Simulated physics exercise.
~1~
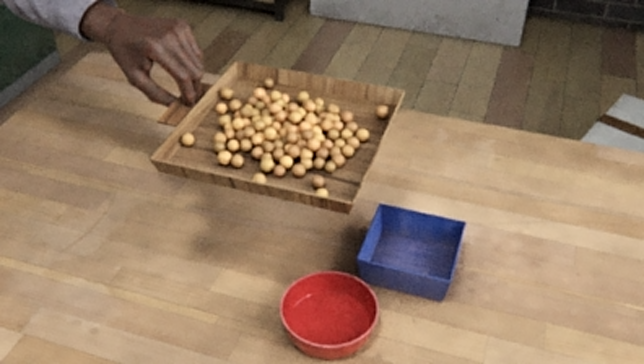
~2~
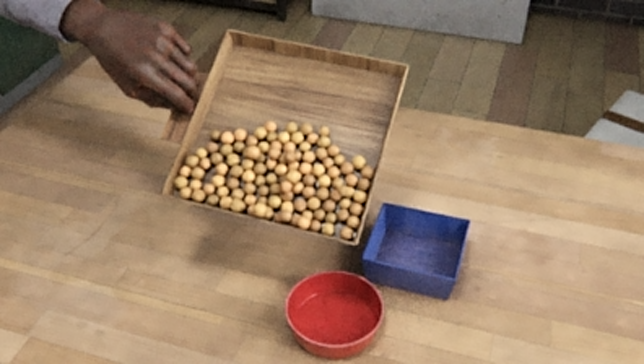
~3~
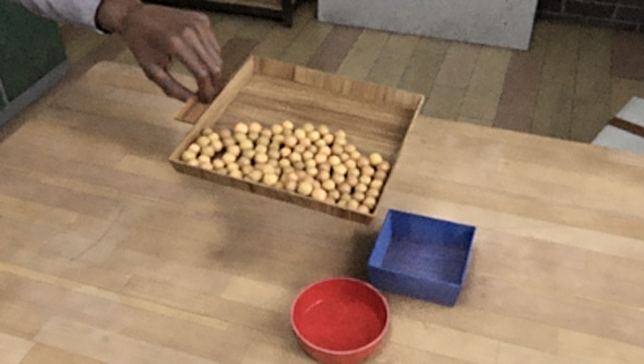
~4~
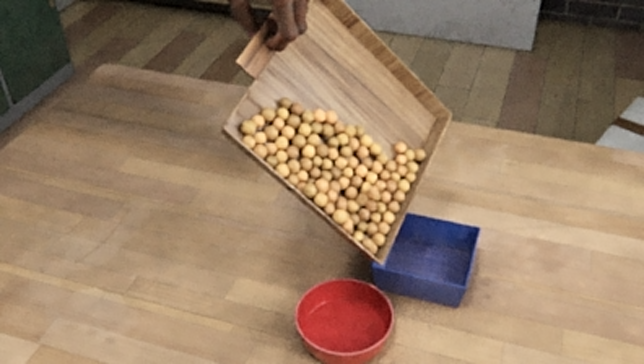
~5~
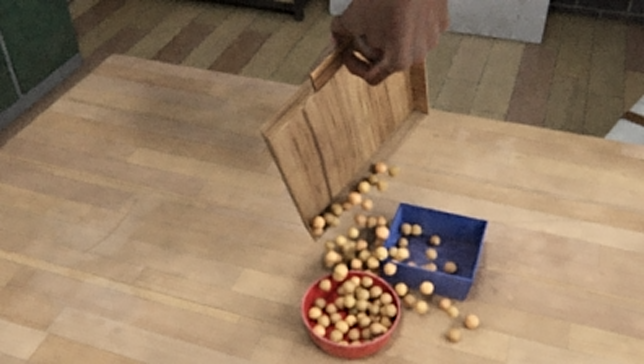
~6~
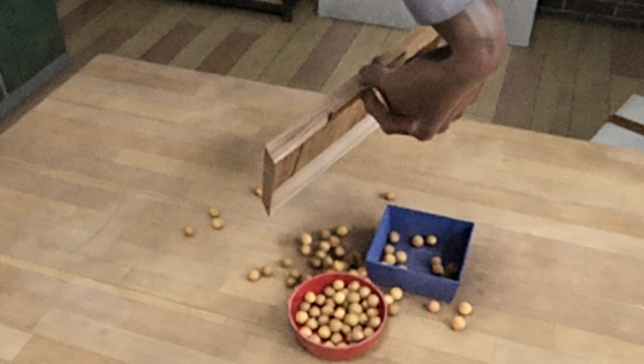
In the video, a hand tilts a wooden tray of round wooden beads, levels it somewhat, then tips it steeply to the right above a red dish and a blue tin. Beads pour out, many filling the dish, fewer landing in the tin, and many scattering on the table.
